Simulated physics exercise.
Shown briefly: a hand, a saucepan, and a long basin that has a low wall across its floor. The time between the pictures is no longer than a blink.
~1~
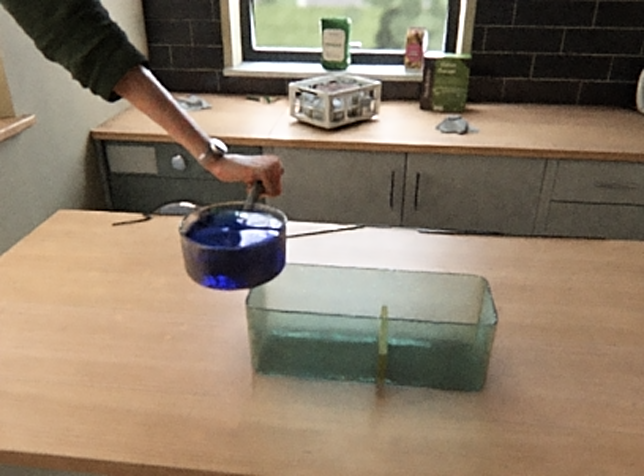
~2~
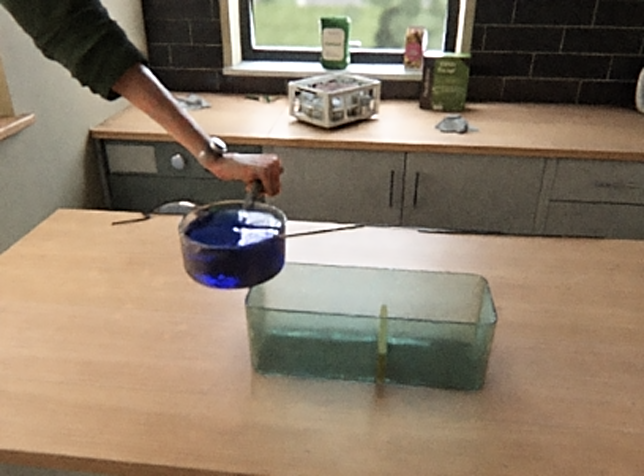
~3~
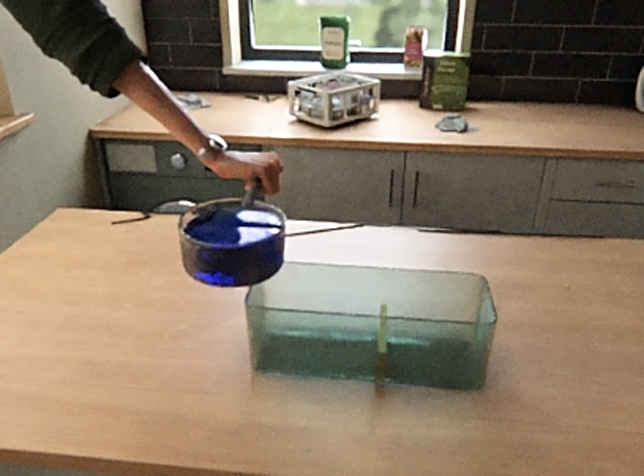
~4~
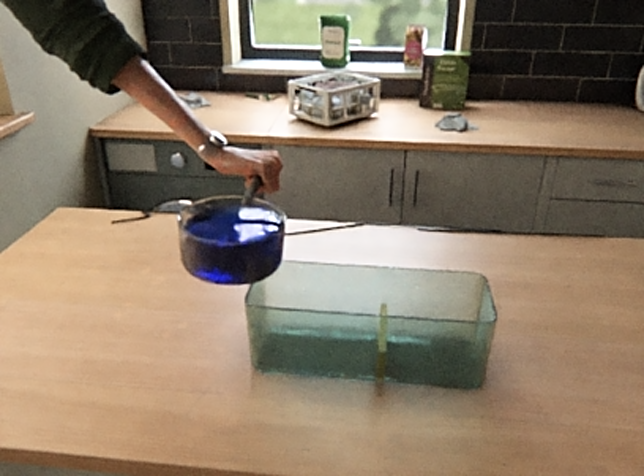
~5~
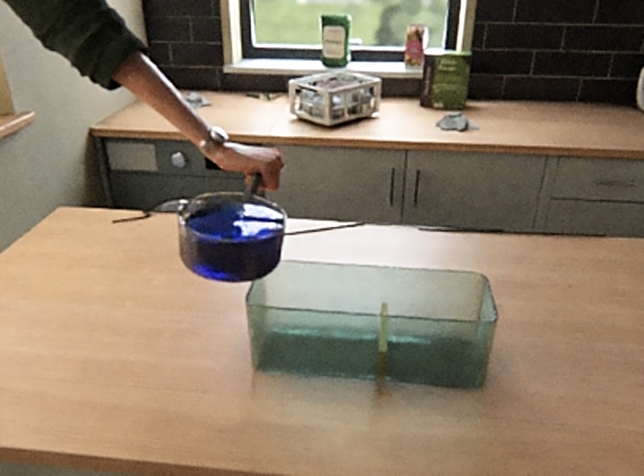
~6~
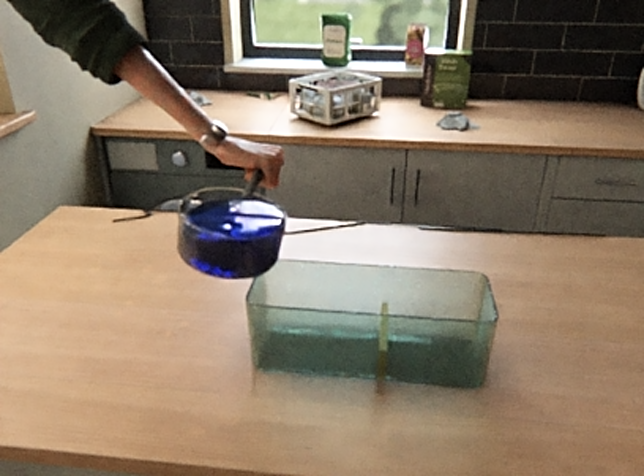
An arm in a dark green sleeve, with a watch on its wrist, reaches in from the upper left over a pale wooden table in a kitchen, seen from slightly above. The hand grips a round clear pot of deep blue liquid, left of a long greenish basin with shallow water and a low yellowish wall, before grey cupboards and a window. The pot tilts slightly while the camera stays still.
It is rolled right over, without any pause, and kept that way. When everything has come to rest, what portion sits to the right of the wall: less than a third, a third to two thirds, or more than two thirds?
Less than a third sits there.
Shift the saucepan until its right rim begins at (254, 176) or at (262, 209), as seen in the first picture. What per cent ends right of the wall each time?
Estimate, in order: 5 and 5 per cent.
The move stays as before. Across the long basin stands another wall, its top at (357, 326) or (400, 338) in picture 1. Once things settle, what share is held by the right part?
About 50 % and 15 %.
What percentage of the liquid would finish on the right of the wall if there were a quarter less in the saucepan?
About 0 percent.
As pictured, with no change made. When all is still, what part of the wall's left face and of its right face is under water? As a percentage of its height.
The left reads 70 in a hundred and the right 0 in a hundred.
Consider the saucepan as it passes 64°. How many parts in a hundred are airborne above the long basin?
It's close to 30 per cent.
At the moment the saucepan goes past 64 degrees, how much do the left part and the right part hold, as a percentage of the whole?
Left: 10 %; right: 0 %.
A moment on, the saucepan is tipped part way and 56 per cent is still to pour, 12 is left of the wall and 0 right of it.
Next, the saucepan is tipped on its side and 9 per cent is still to pour, 78 is left of the wall and 2 right of it.
Then the saucepan is tipped right over and 0 per cent is still to pour, 93 is left of the wall and 3 right of it.
Later the saucepan is tipped right over and 0 per cent is still to pour, 93 is left of the wall and 4 right of it.
At rest 93 per cent lies left of the wall, 4 right of it and 3 outside.
